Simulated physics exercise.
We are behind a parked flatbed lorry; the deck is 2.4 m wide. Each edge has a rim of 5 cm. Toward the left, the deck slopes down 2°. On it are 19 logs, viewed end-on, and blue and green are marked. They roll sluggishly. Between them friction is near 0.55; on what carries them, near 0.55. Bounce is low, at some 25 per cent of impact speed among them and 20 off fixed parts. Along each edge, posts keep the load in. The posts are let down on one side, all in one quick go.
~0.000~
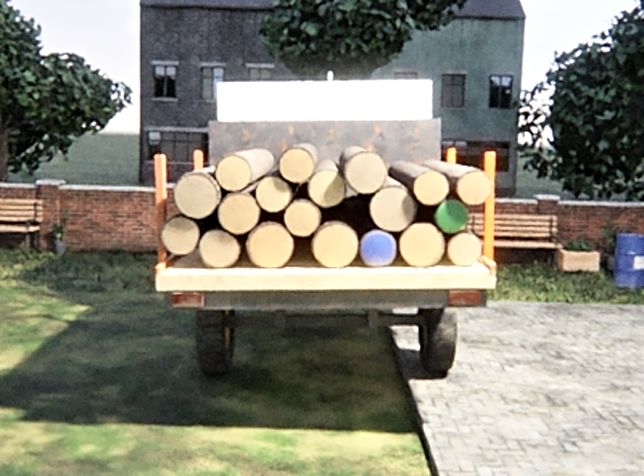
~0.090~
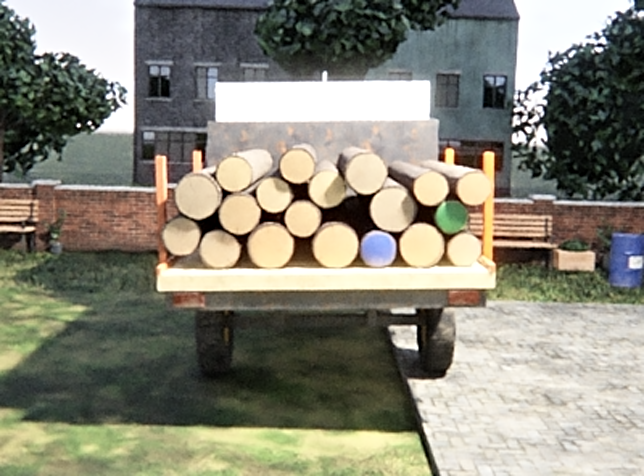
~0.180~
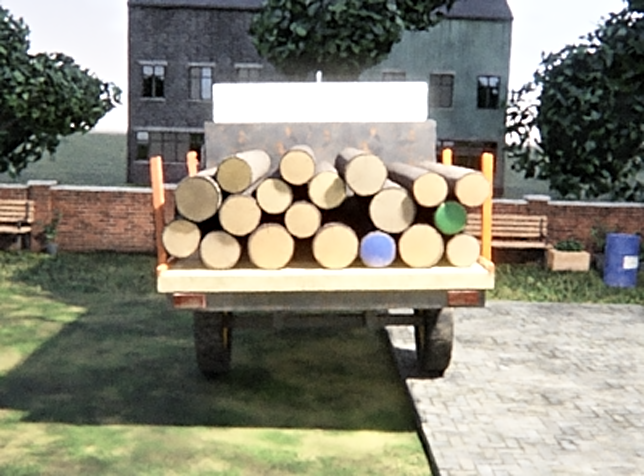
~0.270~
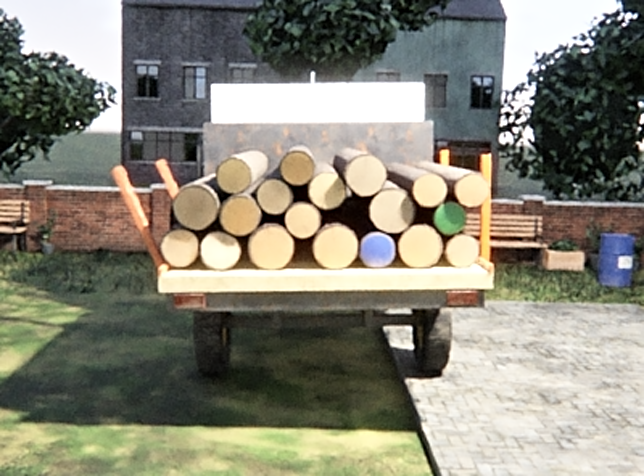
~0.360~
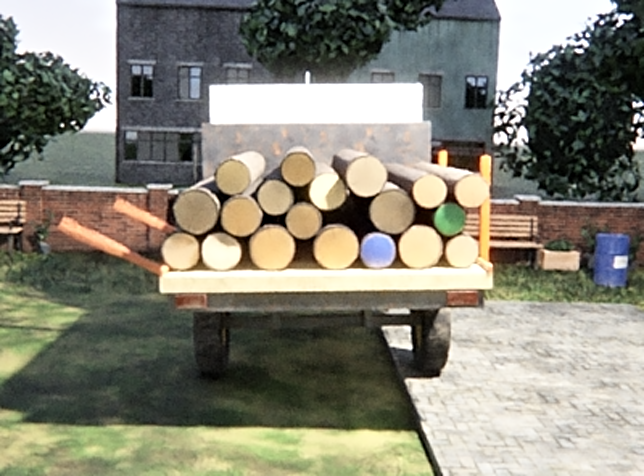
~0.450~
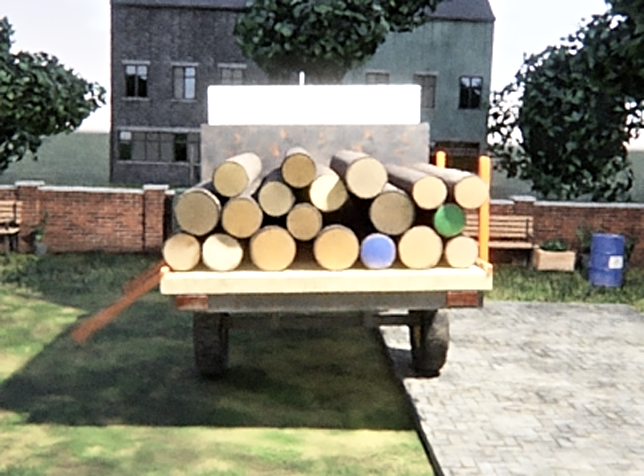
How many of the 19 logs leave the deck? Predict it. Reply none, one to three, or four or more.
Reply: None.
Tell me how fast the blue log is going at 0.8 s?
It's going at around 0.0 m/s.
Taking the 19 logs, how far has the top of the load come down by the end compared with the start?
Roughly 0 cm.
By 0.8 s, blue is on the deck, 85 cm from the right edge; green is up on others, 30 cm from the right edge; 0 off so far.
Finally (1.2 s), blue is on the deck, 85 cm from the right edge; green is up on others, 30 cm from the right edge; 0 off so far.
